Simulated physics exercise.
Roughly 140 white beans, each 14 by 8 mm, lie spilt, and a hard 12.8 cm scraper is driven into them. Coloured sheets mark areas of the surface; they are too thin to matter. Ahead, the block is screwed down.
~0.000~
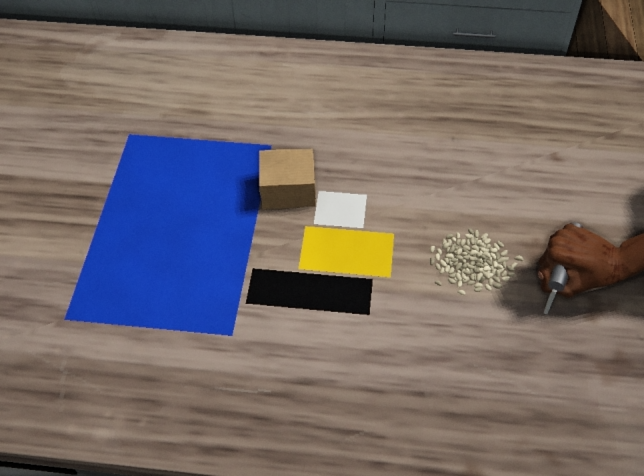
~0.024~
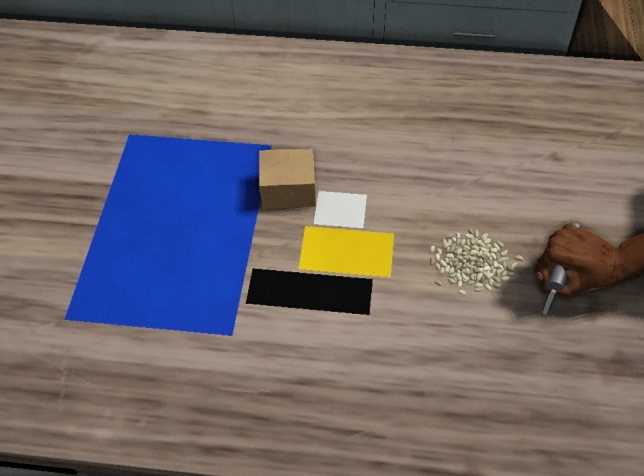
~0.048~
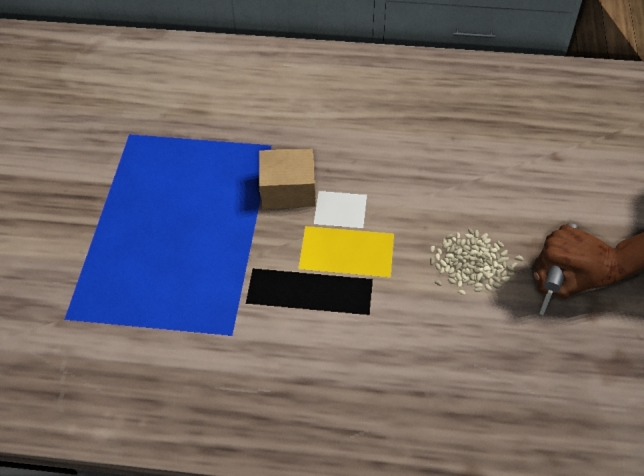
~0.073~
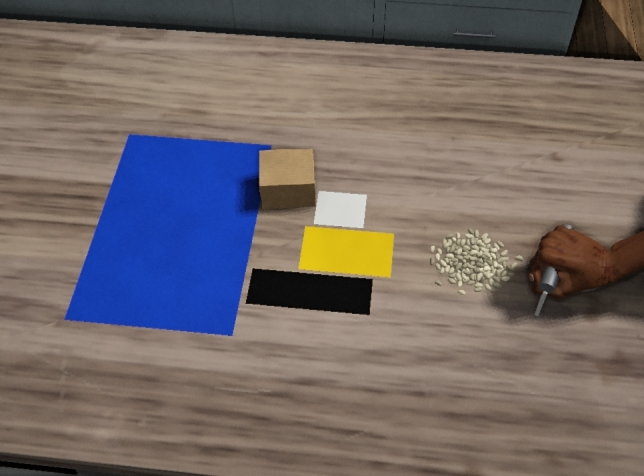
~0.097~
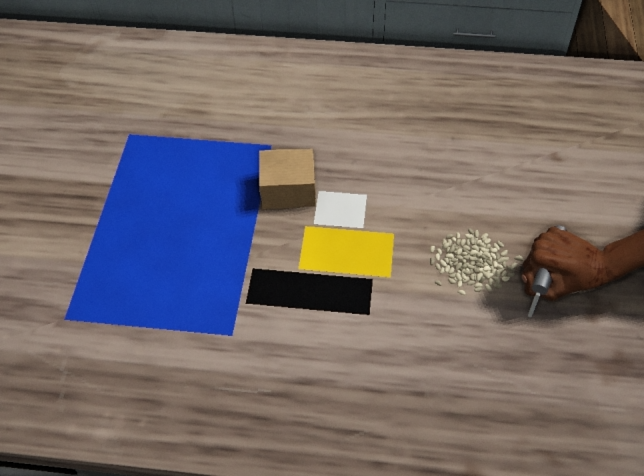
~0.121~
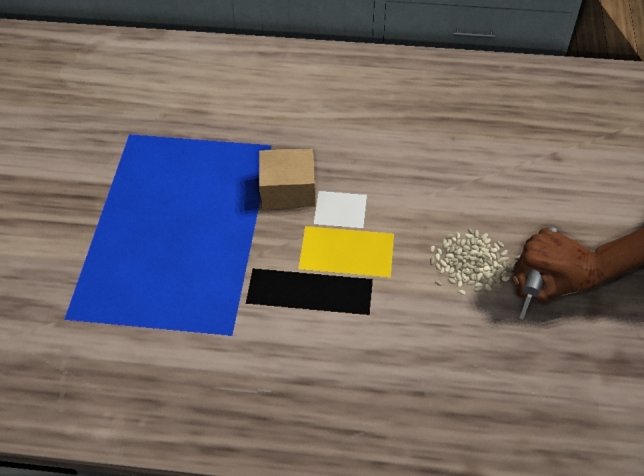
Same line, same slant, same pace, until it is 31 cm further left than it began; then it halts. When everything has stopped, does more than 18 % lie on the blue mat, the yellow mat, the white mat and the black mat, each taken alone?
The blue mat: No; the yellow mat: No; the white mat: No; the black mat: No.
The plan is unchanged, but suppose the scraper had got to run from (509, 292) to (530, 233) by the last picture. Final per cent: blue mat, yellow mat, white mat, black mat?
Final: Blue mat = 5%, yellow mat = 20%, white mat = 5%, black mat = 5%.
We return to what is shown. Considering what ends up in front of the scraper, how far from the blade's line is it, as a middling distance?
About 4 centimetres.
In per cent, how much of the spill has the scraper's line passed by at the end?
Some 80 in a hundred.
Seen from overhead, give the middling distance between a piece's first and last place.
2 cm.
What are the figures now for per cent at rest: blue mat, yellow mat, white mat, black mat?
Blue mat 0, yellow mat 10, white mat 0, black mat 10.
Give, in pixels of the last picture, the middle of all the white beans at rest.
The middle settles close to (449, 255).
After 0.39 s, scraper 19 cm from its start, spill 11 cm wide; off the mats 100 %.
Then, at 0.66 s, scraper 32 cm from its start, spill 14 cm wide; black mat 15 %, yellow mat 5 %, off the mats 80 %.
After 0.89 s, scraper 33 cm from its start, spill 14 cm wide; black mat 10 %, yellow mat 10 %, off the mats 80 %.
At rest (2.1 s), black mat 10 %, yellow mat 10 %, white mat 0 %, blue mat 0 %, off the mats 80 %.
